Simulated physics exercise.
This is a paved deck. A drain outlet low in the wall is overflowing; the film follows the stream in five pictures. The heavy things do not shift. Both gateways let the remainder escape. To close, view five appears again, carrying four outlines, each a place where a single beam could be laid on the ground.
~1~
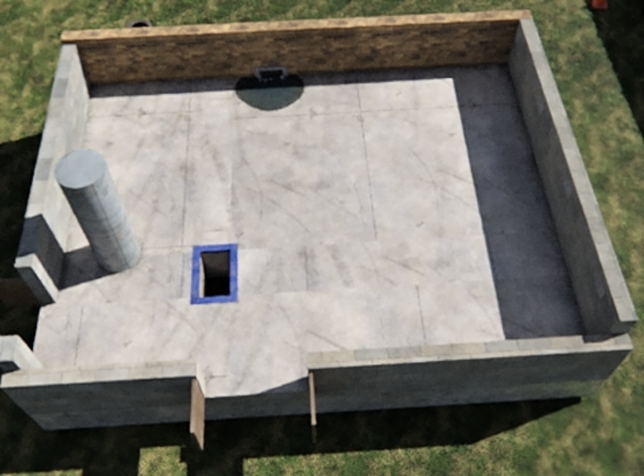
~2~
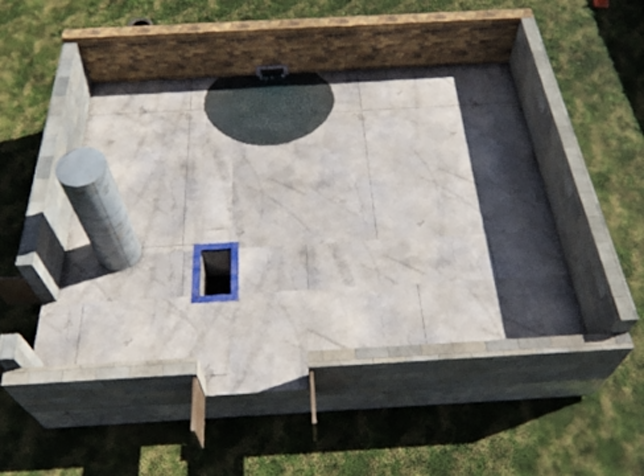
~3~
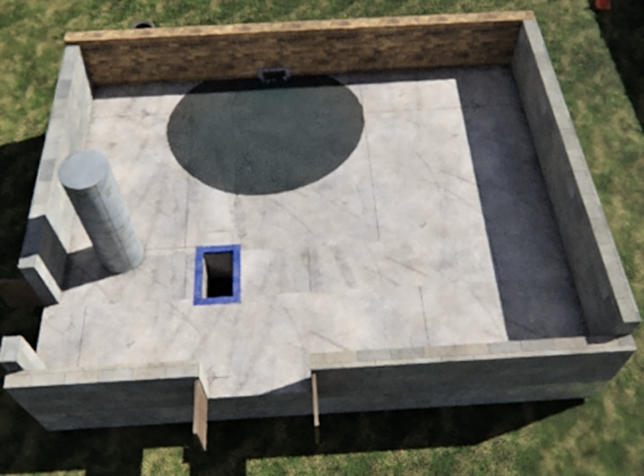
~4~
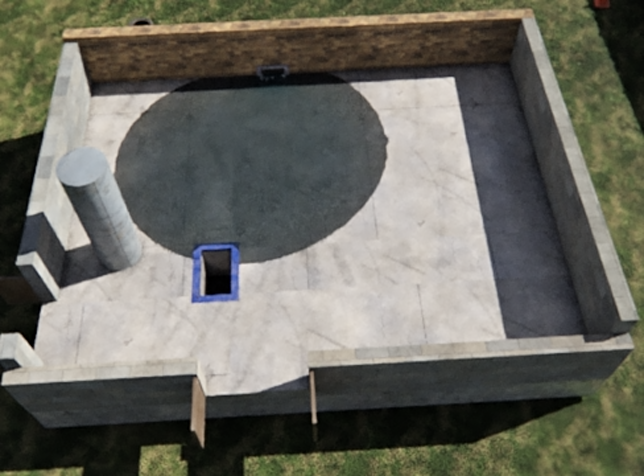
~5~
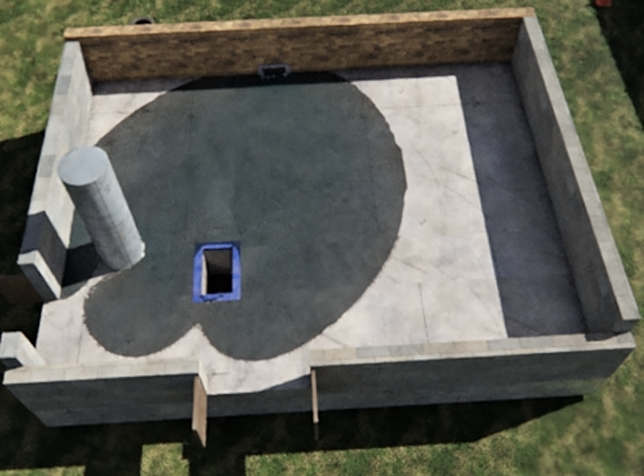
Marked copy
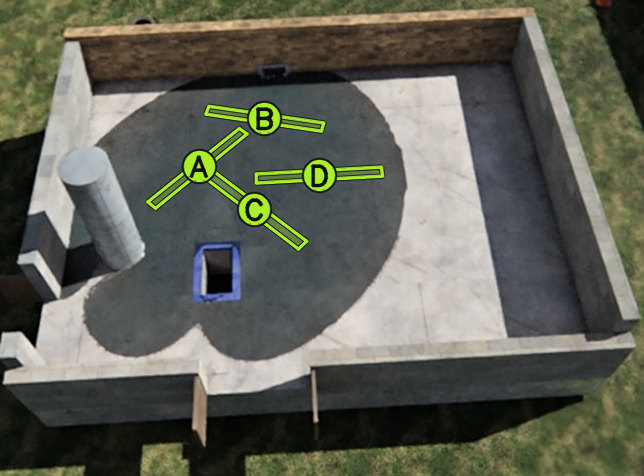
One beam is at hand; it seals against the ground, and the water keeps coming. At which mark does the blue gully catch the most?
Choose A.
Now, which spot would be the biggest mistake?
Spot C.
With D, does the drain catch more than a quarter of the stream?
No, it does not.
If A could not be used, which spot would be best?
Spot D.
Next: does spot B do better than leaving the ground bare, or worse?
It is worse.
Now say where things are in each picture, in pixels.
The first frame shows outfall at (271, 72); blue gully at (215, 273); open gate at (257, 379); open gate at (51, 335); front seen at (295, 99), 2 % of the ground wet; blue gully still dry.
The second frame shows front seen at (285, 140), 7 % of the ground wet; blue gully still dry.
The third frame shows front seen at (231, 187), 16 % of the ground wet; blue gully still dry.
The fourth frame shows front seen at (177, 246), 30 % of the ground wet; blue gully still dry.
The fifth frame shows front seen at (106, 332), 46 % of the ground wet; blue gully taking water.
On the marked copy, A from (151, 205) to (243, 131); B from (207, 110) to (322, 127); C from (210, 175) to (302, 245); D from (256, 178) to (381, 171).
Choosing A, about 19 % of the stream goes into the blue gully, about 80 % out by the gates.
Choosing B, about 9 % of the stream goes into the blue gully, about 88 % out by the gates.
Choosing C, about 5 % of the stream goes into the blue gully, about 92 % out by the gates.
Choosing D, about 13 % of the stream goes into the blue gully, about 85 % out by the gates.
